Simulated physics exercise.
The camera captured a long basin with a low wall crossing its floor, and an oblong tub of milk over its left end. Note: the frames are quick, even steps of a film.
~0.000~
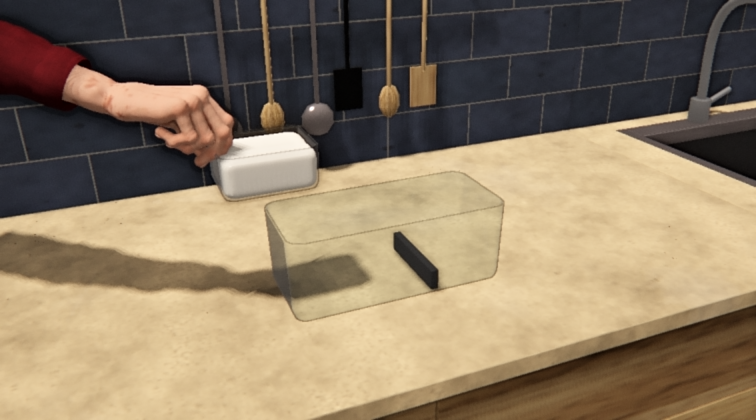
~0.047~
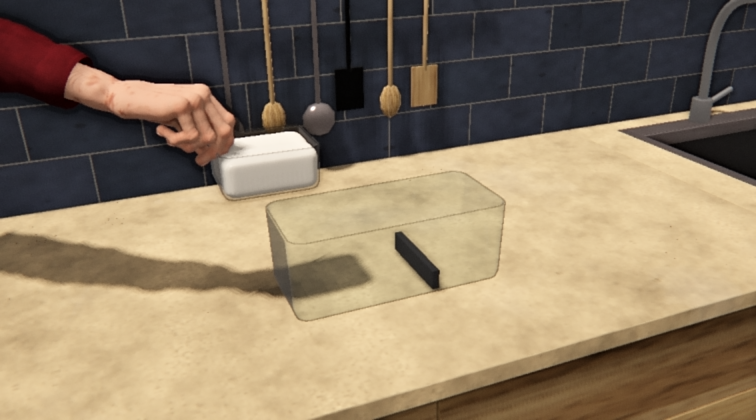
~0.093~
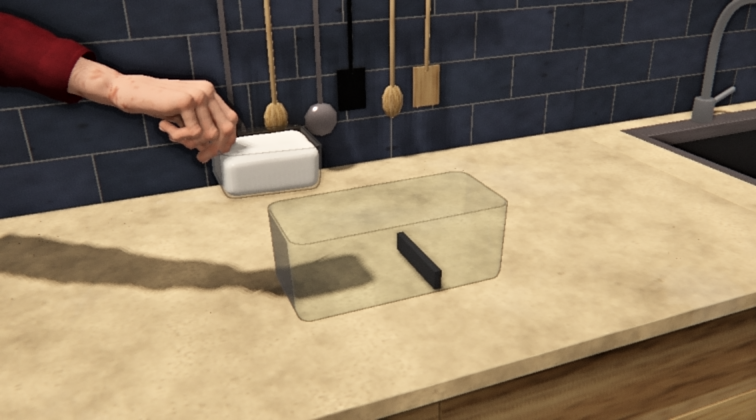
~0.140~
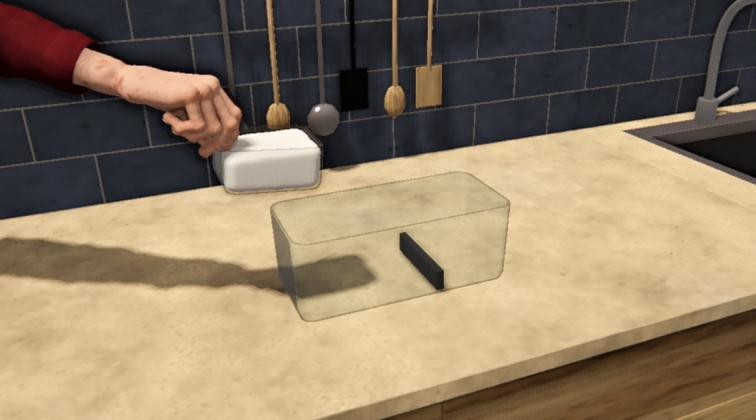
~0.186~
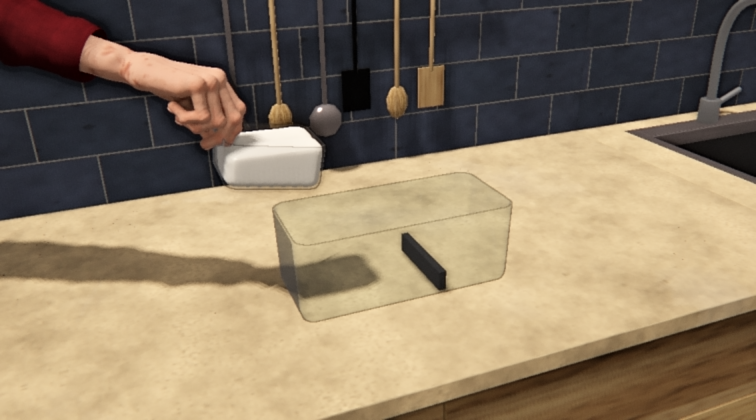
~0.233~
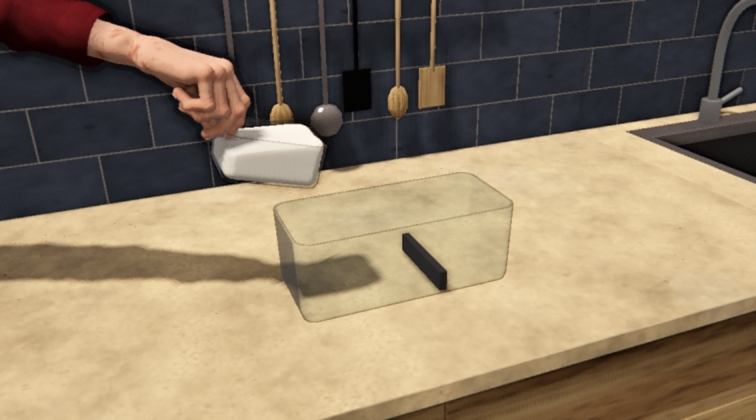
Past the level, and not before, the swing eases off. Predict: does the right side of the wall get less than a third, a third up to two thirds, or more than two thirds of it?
It gets less than a third.
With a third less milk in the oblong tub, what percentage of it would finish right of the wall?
Best guess: Around 10 %.
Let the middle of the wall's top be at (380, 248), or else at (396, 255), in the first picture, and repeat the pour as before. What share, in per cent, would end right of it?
The first one comes to 65 percent, while the second comes to 35 percent.
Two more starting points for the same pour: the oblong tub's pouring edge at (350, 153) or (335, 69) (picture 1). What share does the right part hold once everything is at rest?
About 50 per cent, then about 55 per cent.
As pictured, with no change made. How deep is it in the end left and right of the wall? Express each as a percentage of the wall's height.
On the left it is 50 per cent, on the right 20.
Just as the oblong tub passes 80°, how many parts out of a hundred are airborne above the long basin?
Around 50 in a hundred, more or less.
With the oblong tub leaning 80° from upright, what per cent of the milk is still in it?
30 per cent, roughly.
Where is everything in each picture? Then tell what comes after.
In the first frame, it leans 0°; its right rim is at (308, 136); the milk meets the walls at (214, 154) and (305, 141); the long basin's rim runs from (275, 225) to (483, 187); the wall's top is at (415, 251).
In the second frame, it leans 1°; its right rim is at (309, 136); the milk meets the walls at (215, 153) and (306, 140).
In the third frame, it leans 3°; its right rim is at (311, 137); the milk meets the walls at (217, 152) and (308, 139).
In the fourth frame, it leans 6°; its right rim is at (313, 137); the milk meets the walls at (218, 150) and (310, 137).
In the fifth frame, it leans 10°; its right rim is at (315, 138); the milk meets the walls at (219, 146) and (312, 135).
In the sixth frame, it leans 15°; its right rim is at (316, 138); the milk meets the walls at (219, 141) and (315, 133); 1 per cent is over the edge.
After 0.61 s the tilt is 80° and 30 per cent is still to pour, 20 is left of the wall and 0 right of it.
After 0.89 s the tilt is 115° and 2 per cent is still to pour, 80 is left of the wall and 10 right of it.
After 1.18 s the tilt is 118° and 0 per cent is still to pour, 83 is left of the wall and 15 right of it.
After 1.50 s the tilt is 118° and 0 per cent is still to pour, 81 is left of the wall and 17 right of it.
In the end 81 per cent lies left of the wall, 17 right of it and 2 outside.
